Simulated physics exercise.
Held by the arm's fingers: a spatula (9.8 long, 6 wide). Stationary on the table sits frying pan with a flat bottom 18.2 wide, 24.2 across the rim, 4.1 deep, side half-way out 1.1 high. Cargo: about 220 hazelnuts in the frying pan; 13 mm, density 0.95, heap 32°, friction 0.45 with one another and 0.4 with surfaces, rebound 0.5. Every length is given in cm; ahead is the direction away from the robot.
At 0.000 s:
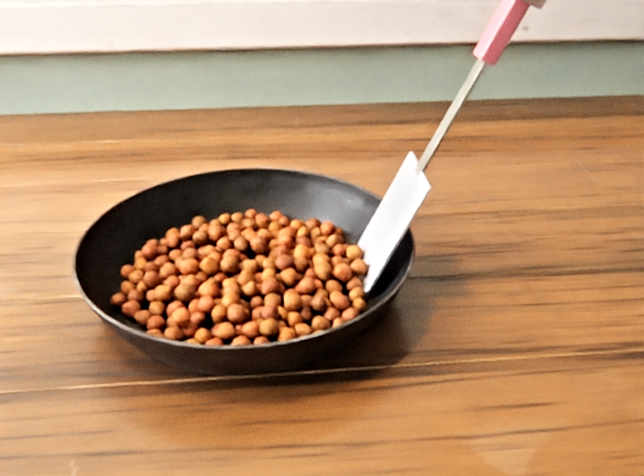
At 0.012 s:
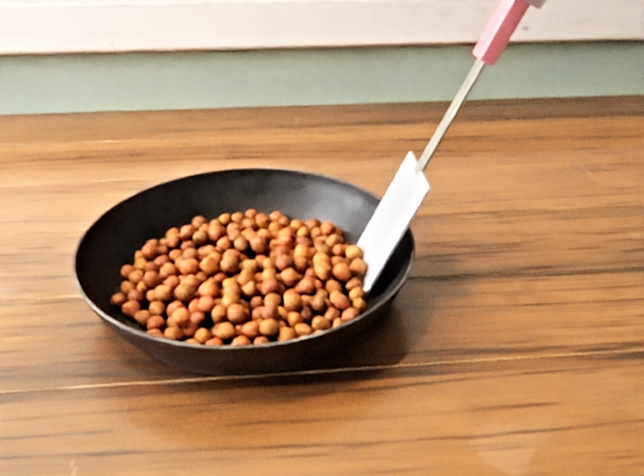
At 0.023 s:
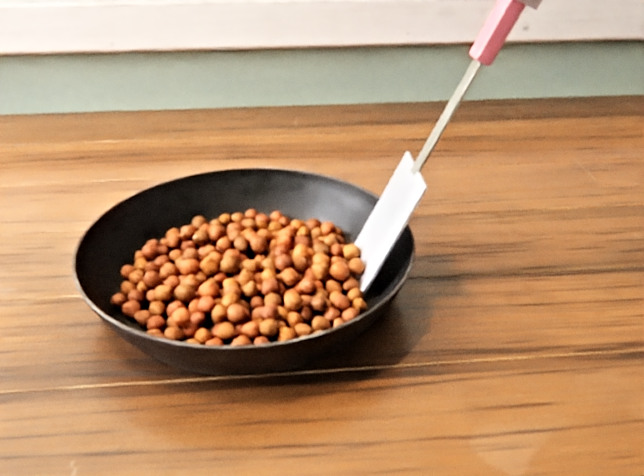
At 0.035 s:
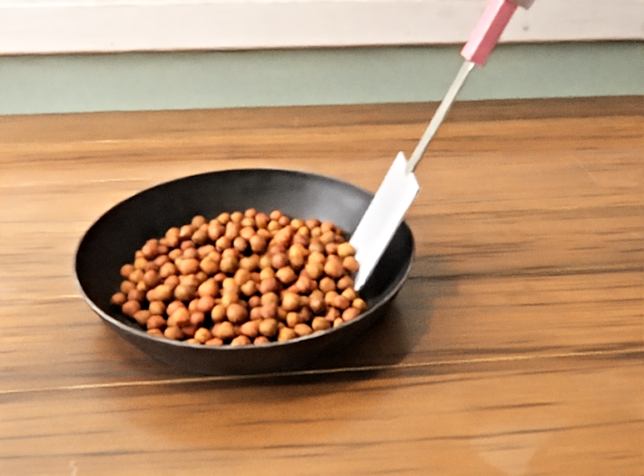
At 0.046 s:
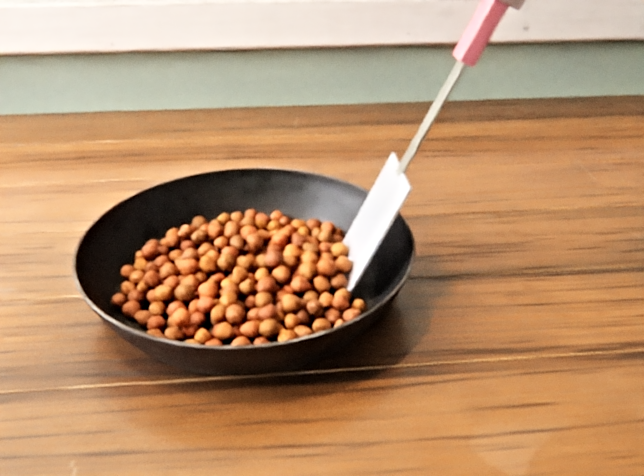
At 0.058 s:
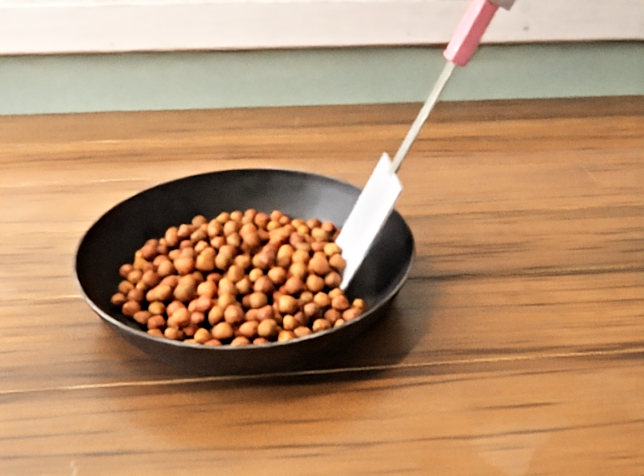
At first, a white spatula with a pink handle rests at the right inside edge of a black frying pan heaped with round brown hazelnuts on a wooden table. The spatula then slides slowly a short way left, nudging the nearest nuts slightly, while the pan stays still.
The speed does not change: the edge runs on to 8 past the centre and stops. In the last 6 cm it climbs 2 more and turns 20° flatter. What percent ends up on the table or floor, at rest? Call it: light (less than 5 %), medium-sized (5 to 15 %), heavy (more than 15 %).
It comes out light.
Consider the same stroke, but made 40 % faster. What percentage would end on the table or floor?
Then around 5 percent would finish on the table or floor.
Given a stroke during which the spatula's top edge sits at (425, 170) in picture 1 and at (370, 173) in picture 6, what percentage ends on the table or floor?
Some 10 percent ends up on the table or floor.
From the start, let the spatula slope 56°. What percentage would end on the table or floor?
Result, estimated: 0 %.
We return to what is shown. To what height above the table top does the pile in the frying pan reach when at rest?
It reaches around 5.0 cm.
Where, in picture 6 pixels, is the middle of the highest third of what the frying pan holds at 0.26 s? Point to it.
Centre: Roughly (163, 268) in the last picture.
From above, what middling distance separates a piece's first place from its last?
2 cm.
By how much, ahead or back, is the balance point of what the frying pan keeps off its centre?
Ahead of centre, near 3.5 centimetres.
By 0.16 s, sloping 65°, highest piece 4 above the table; 218 in the frying pan.
By 0.26 s, sloping 57°, highest piece 4 above the table; 218 in the frying pan.
By 0.51 s, sloping 45°, highest piece 6 above the table; 215 in the frying pan, 2 on the table or floor, 1 on the blade or in flight.
By 1.56 s, sloping 45°, highest piece 5 above the table; 214 in the frying pan, 4 on the table or floor.
Final count, 214 in the frying pan, 4 on the table or floor. That is 2 % on the table or floor.
